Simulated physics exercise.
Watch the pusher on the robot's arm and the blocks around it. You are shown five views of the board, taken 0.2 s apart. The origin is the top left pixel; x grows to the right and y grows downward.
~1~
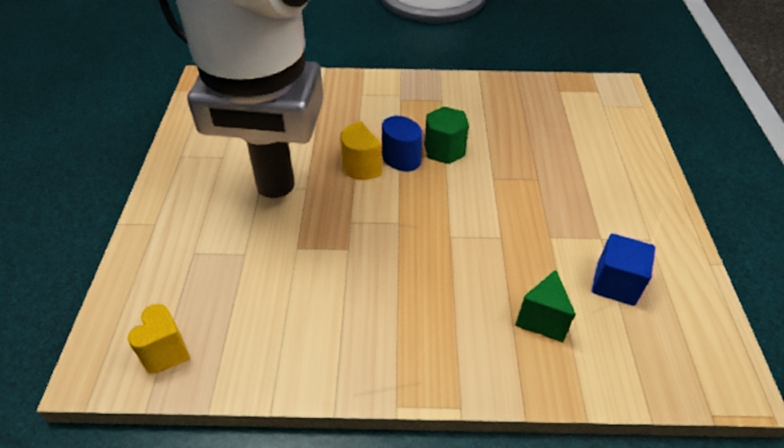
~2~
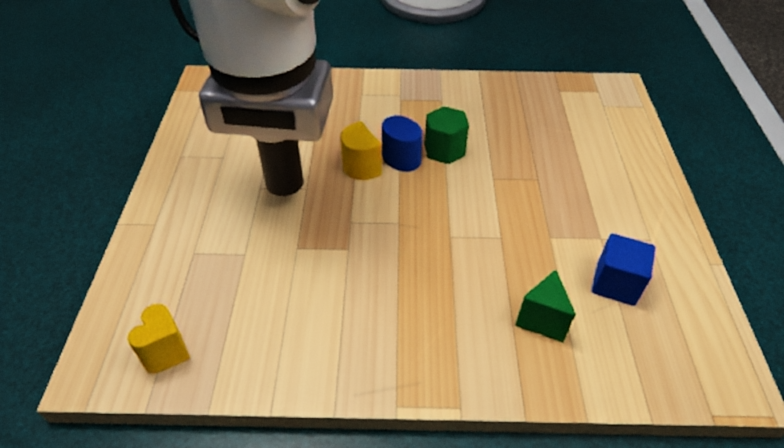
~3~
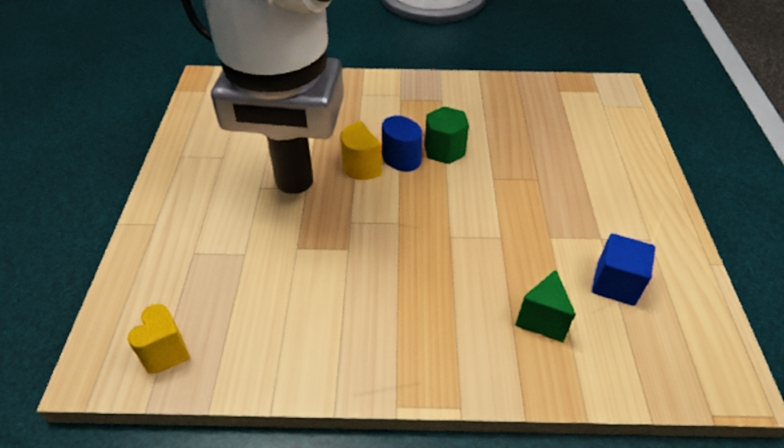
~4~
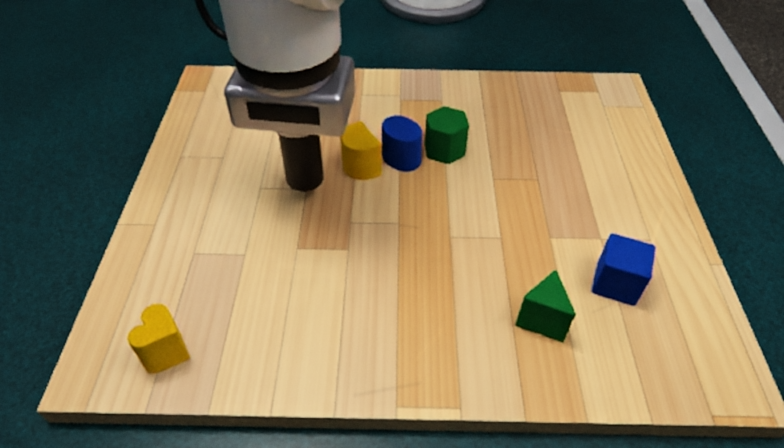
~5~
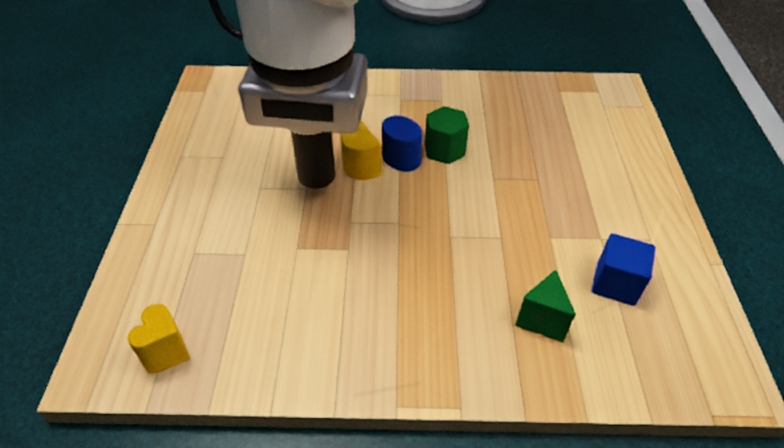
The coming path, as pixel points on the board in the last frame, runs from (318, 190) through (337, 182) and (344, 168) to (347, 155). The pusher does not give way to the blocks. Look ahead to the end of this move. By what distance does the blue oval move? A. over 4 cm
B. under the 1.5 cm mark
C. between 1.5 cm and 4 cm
B.
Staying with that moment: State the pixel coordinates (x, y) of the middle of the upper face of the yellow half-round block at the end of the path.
Just about (379, 115).
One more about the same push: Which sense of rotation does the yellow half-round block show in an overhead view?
Viewed from overhead, the yellow half-round block winds up turned clockwise.
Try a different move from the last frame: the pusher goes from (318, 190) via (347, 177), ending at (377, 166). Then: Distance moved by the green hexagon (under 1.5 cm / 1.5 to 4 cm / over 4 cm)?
The move is medium, 1.5 to 4 cm.
On the path given first. Halfway along, pusher (341, 161); yellow half-round block (369, 129).
At the end, pusher (346, 140); yellow half-round block (379, 115), turned 45° clockwise; blue oval (410, 124), turned 25° clockwise.
